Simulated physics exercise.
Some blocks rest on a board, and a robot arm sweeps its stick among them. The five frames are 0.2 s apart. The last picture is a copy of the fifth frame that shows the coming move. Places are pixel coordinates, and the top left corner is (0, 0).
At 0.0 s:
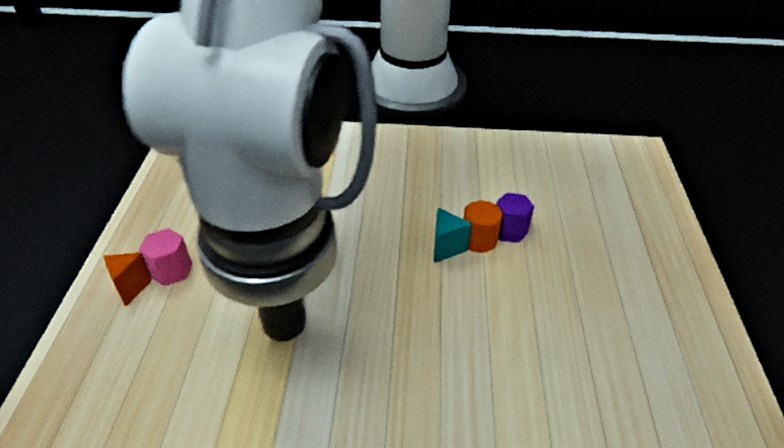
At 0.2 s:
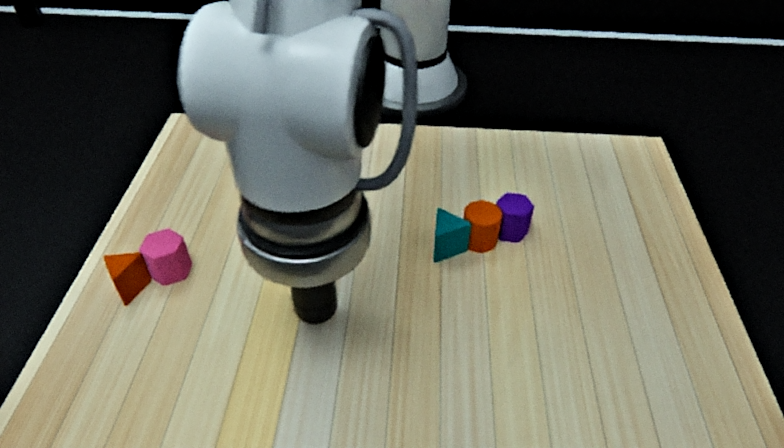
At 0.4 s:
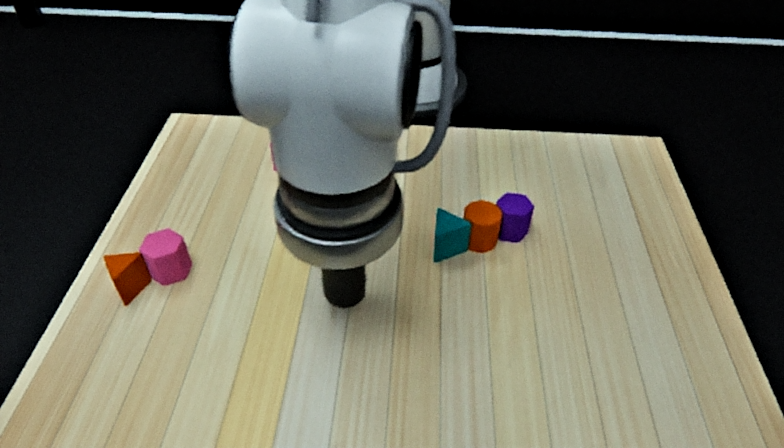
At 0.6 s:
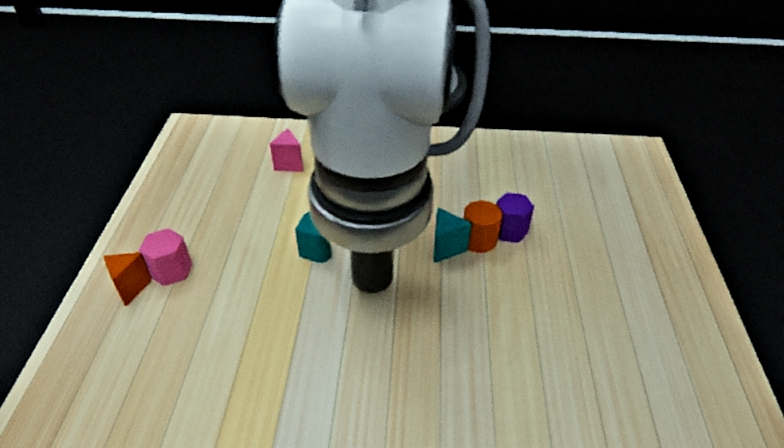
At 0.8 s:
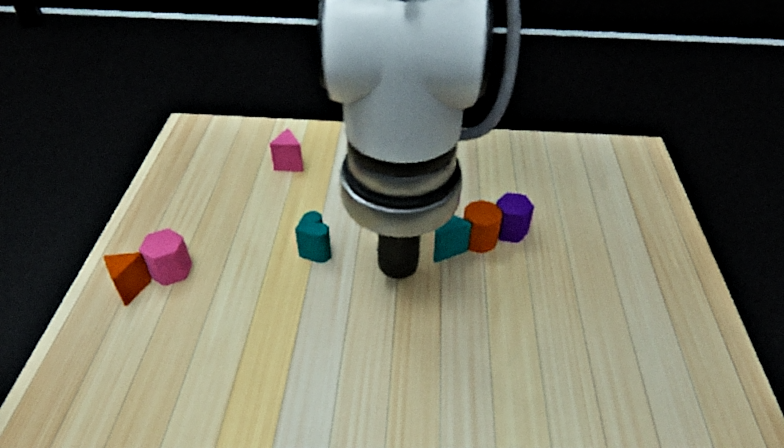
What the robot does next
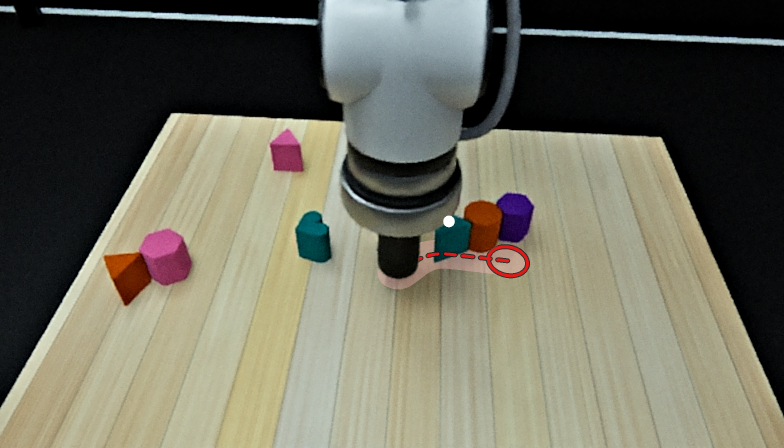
A robot arm moves its dark stick rightward across the board while the blocks stay still.
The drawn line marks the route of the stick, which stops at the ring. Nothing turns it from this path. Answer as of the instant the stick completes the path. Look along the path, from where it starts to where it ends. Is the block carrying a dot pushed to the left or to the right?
Off to the right side.
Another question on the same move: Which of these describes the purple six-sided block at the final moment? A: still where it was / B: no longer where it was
It's B.
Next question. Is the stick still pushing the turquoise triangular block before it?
Yes, that is how it ends up.
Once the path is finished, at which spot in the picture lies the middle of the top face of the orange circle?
My estimate: (513, 204).
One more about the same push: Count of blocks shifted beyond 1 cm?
Three or more blocks move more than 1 cm.
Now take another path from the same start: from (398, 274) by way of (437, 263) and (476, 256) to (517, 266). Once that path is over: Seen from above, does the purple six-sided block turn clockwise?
Yes.
Path on the board, from (398, 274) via (429, 255) and (468, 256), ending at (508, 261); the dot is on the turquoise triangular block.
On the path given first. One third of the way, stick at (431, 246); turquoise triangular block at (465, 221); orange circle at (492, 209); purple six-sided block at (523, 199).
Two thirds of the way, stick at (471, 247); turquoise triangular block at (505, 227), turned 15° anticlockwise; orange circle at (509, 205); purple six-sided block at (535, 191), turned 25° clockwise.
At the end, stick at (510, 252); turquoise heart in place; turquoise triangular block at (544, 226), turned 35° anticlockwise; orange circle at (513, 204); purple six-sided block at (535, 189), turned 35° clockwise.
